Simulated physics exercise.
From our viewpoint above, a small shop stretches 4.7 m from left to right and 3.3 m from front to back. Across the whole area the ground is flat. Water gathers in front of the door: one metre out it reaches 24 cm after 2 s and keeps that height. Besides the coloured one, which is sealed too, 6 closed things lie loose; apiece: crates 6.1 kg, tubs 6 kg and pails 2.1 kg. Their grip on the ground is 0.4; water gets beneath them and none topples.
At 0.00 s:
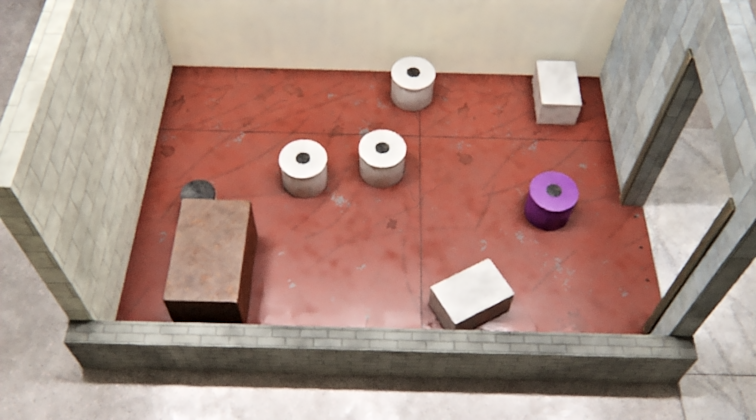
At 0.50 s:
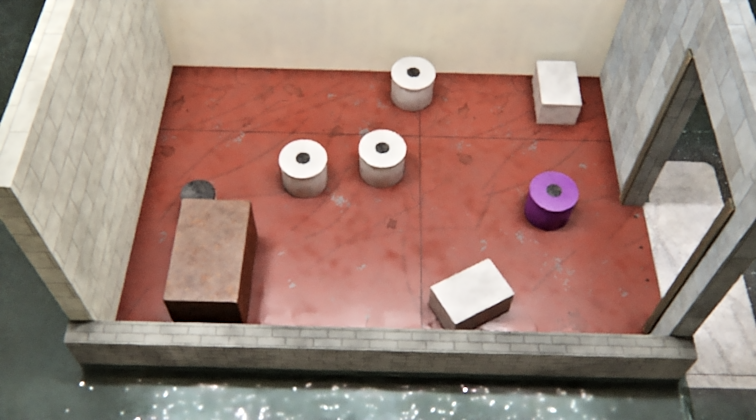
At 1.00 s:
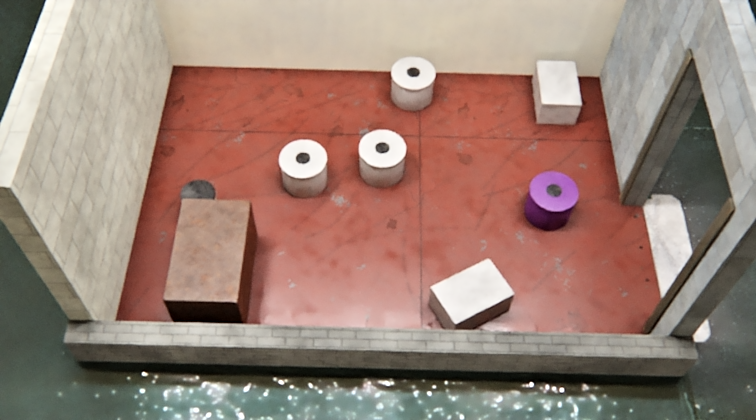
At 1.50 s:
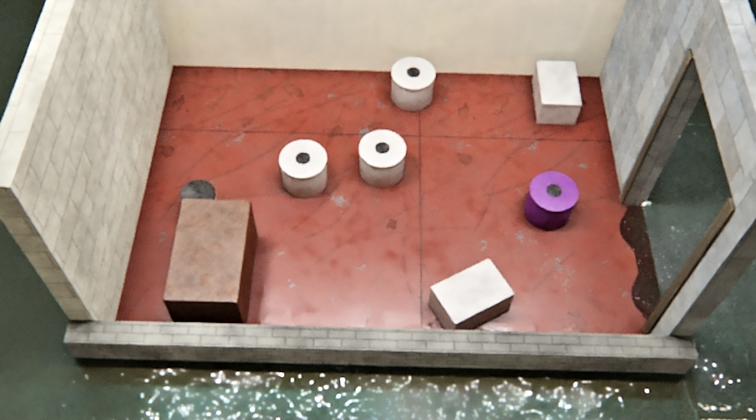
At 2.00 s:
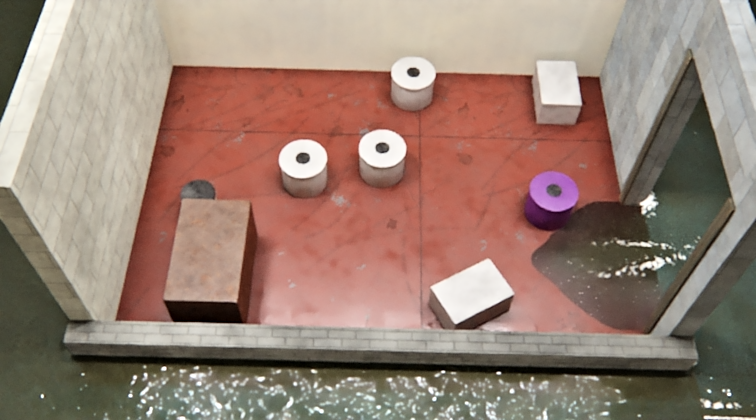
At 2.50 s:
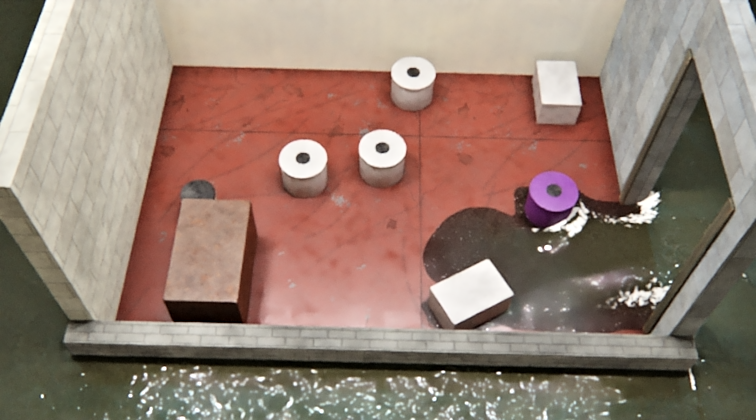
Water rose around a small walled room with a red floor, then poured in through the doorway on the right and spread around the purple tub and a white box, while nothing inside shifted.
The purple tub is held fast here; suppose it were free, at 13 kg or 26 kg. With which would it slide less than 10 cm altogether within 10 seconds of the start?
Neither wins.
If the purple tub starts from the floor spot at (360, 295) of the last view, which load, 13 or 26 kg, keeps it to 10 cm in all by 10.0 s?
The answer: No weight will do.
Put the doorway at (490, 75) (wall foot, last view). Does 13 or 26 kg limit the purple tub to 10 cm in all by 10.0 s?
Both masses fail.
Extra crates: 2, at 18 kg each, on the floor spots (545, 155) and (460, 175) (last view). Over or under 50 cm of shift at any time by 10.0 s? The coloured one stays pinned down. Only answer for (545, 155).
Note: Stays within it.
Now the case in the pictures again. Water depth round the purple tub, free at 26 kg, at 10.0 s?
Depth: Approx. 14 cm.
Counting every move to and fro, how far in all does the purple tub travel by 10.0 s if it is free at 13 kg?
Some 200 centimetres of travel in total.
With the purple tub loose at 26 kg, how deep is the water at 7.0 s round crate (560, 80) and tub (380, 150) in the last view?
Some 6 cm at the first, some 5 cm at the second.
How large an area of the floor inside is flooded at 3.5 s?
Somewhere about 7.5 m2, give or take.
After 3.5 s the purple tub would be 80 cm from its start with 13 kg and 34 cm from its start with 26 kg; 6 cm of water round it then.
After 4.5 s the purple tub would be 128 cm from its start with 13 kg and 49 cm from its start with 26 kg; 6 cm of water round it then.
After 7.0 s the purple tub would be 132 cm from its start with 13 kg and 49 cm from its start with 26 kg; 7 cm of water round it then.
After 10.0 s the purple tub would be 77 cm from its start with 13 kg and 51 cm from its start with 26 kg; 14 cm of water round it then.
